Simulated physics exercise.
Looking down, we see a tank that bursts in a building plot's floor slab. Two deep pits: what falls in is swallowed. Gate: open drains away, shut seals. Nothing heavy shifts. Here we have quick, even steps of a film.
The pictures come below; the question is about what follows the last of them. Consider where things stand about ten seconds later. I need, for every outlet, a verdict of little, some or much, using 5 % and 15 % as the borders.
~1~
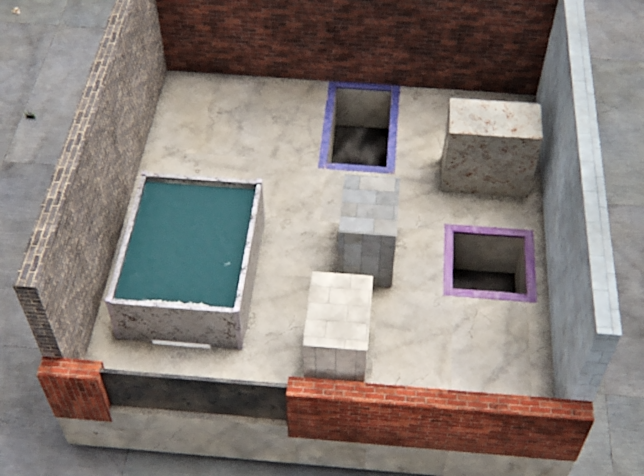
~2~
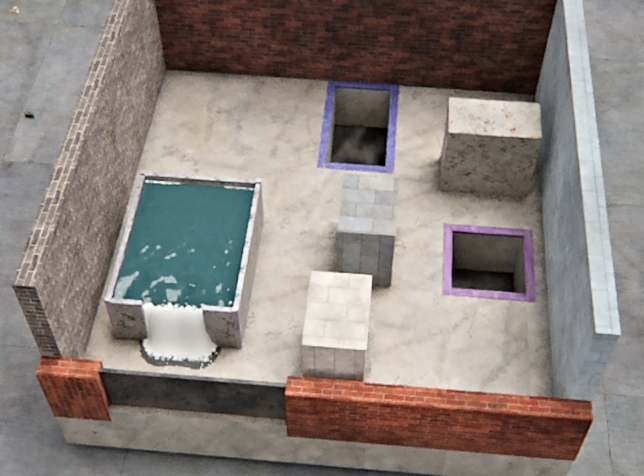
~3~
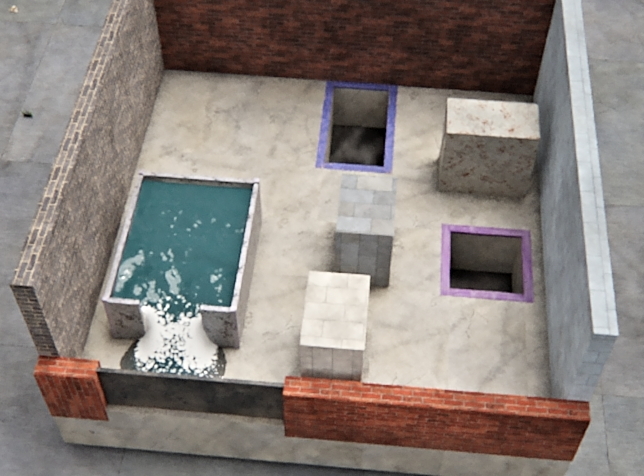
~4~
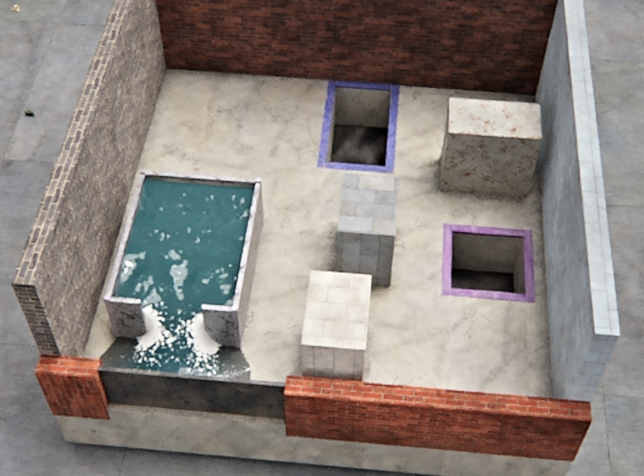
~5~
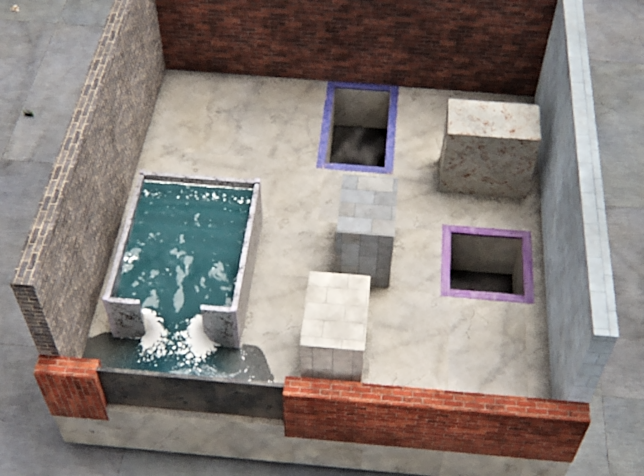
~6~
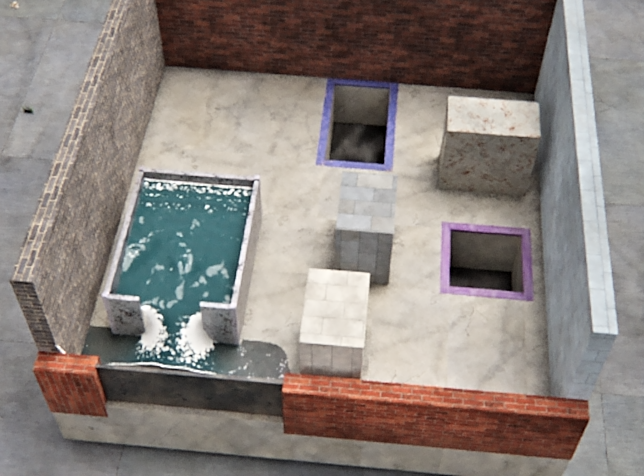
Verdicts: Gate, little; purple pit, some; blue pit, much.
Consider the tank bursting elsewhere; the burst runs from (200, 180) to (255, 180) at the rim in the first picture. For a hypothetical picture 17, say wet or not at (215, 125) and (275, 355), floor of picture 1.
Taking them in order, I'd say swamped and then not reached.
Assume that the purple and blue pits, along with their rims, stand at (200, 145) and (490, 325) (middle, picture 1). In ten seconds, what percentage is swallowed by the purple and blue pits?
Of everything, purple catches 25 per cent while blue catches 12 per cent.
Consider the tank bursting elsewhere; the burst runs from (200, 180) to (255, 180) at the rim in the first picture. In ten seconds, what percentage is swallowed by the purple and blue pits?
In percent: Purple 0, blue 55.
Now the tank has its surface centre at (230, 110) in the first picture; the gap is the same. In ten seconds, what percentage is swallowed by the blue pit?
Blue: 8 %.
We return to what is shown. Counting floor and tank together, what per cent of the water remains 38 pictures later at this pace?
It comes to roughly 82 per cent.
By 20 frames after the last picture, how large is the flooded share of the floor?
Around 60 percent of it.
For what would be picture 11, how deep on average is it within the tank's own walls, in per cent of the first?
Around 68 in a hundred, give or take.
A moment on, water covers 15 % of the floor; the gate 0 %, the purple pit 0 %, the blue pit 0 %.
Next, water covers 35 % of the floor; the gate 0 %, the purple pit 0 %, the blue pit 0 %.
Then, water covers 60 % of the floor; the gate 0 %, the purple pit 1 %, the blue pit 1 %.
Later, water covers 70 % of the floor; the gate 0 %, the purple pit 5 %, the blue pit 14 %.
In the end, water covers 75 % of the floor; the gate 0 %, the purple pit 10 %, the blue pit 31 %.
